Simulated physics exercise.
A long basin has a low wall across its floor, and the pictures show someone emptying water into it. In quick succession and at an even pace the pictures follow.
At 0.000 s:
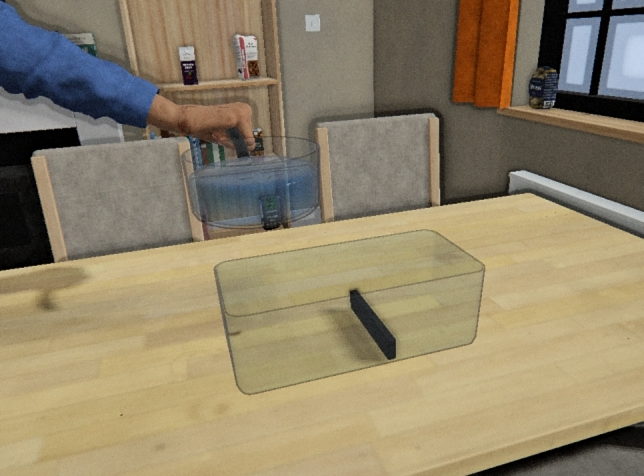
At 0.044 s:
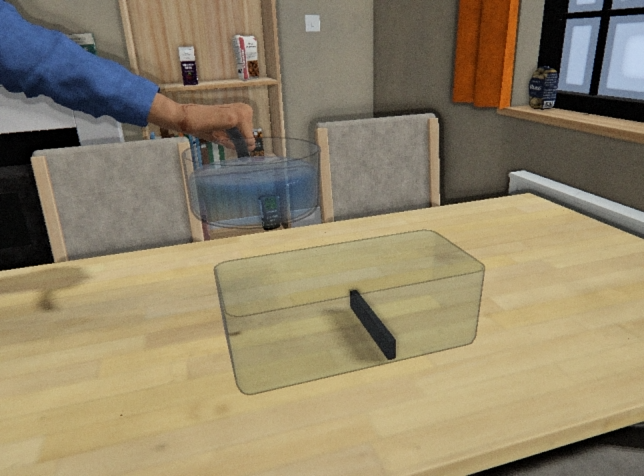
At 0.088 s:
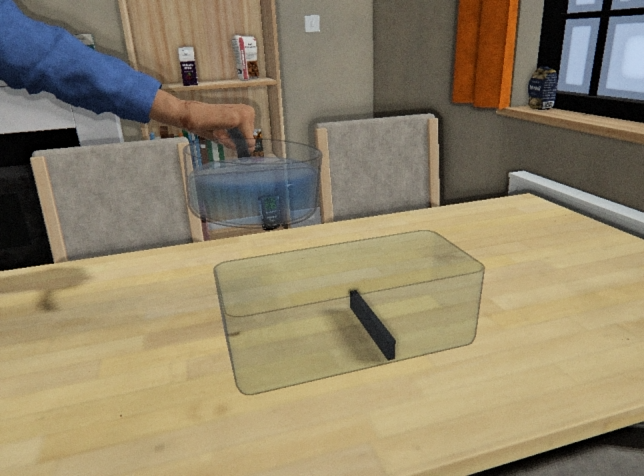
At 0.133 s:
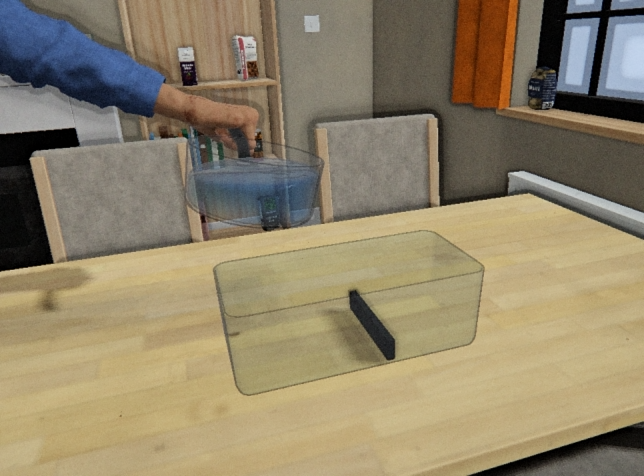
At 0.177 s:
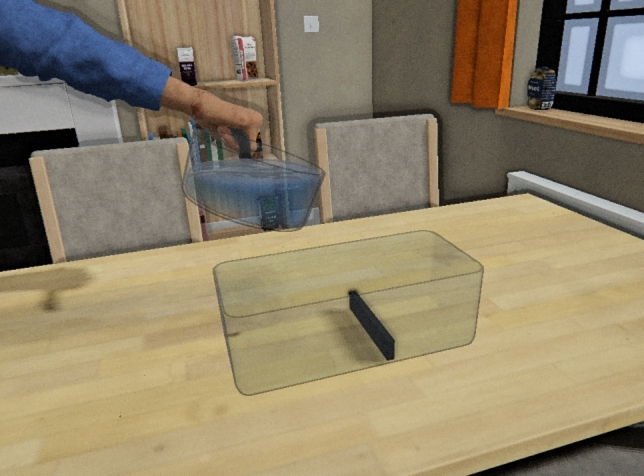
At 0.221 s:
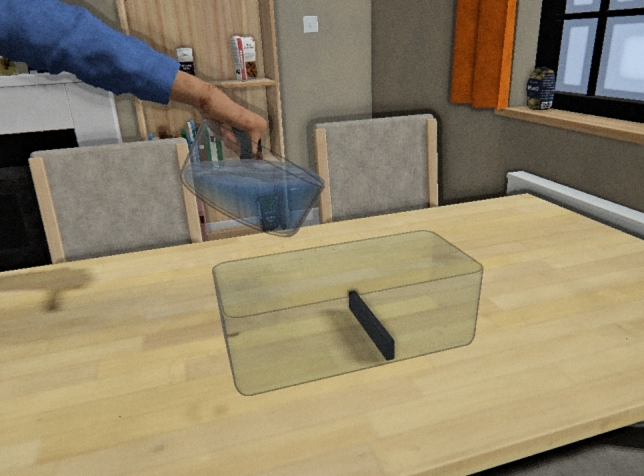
The footage shows a blue-sleeved arm holding a round transparent container of bluish water above a wooden table, behind a clear rectangular basin with a low dark divider. The hand gradually tilts the container, lowering its right side toward the basin.
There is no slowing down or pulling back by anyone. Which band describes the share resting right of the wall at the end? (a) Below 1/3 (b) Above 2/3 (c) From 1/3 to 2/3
Below 1/3 (a).
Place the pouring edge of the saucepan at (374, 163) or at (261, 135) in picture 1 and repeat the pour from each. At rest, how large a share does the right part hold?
About 65 per cent, then about 25 per cent.
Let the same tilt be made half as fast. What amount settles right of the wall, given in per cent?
About 40 per cent.
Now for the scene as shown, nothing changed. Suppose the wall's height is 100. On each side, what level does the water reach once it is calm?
On the left it is 60 per cent, on the right 40.
A moment on, the saucepan is tipped on its side and 25 per cent is still to pour, 24 is left of the wall and 4 right of it.
Next, the saucepan is tipped right over and 7 per cent is still to pour, 69 is left of the wall and 19 right of it.
Then the saucepan is tipped right over and 1 per cent is still to pour, 65 is left of the wall and 24 right of it.
Later the saucepan is tipped right over and 0 per cent is still to pour, 68 is left of the wall and 25 right of it.
Finally, 68 per cent lies left of the wall, 25 right of it and 7 outside.
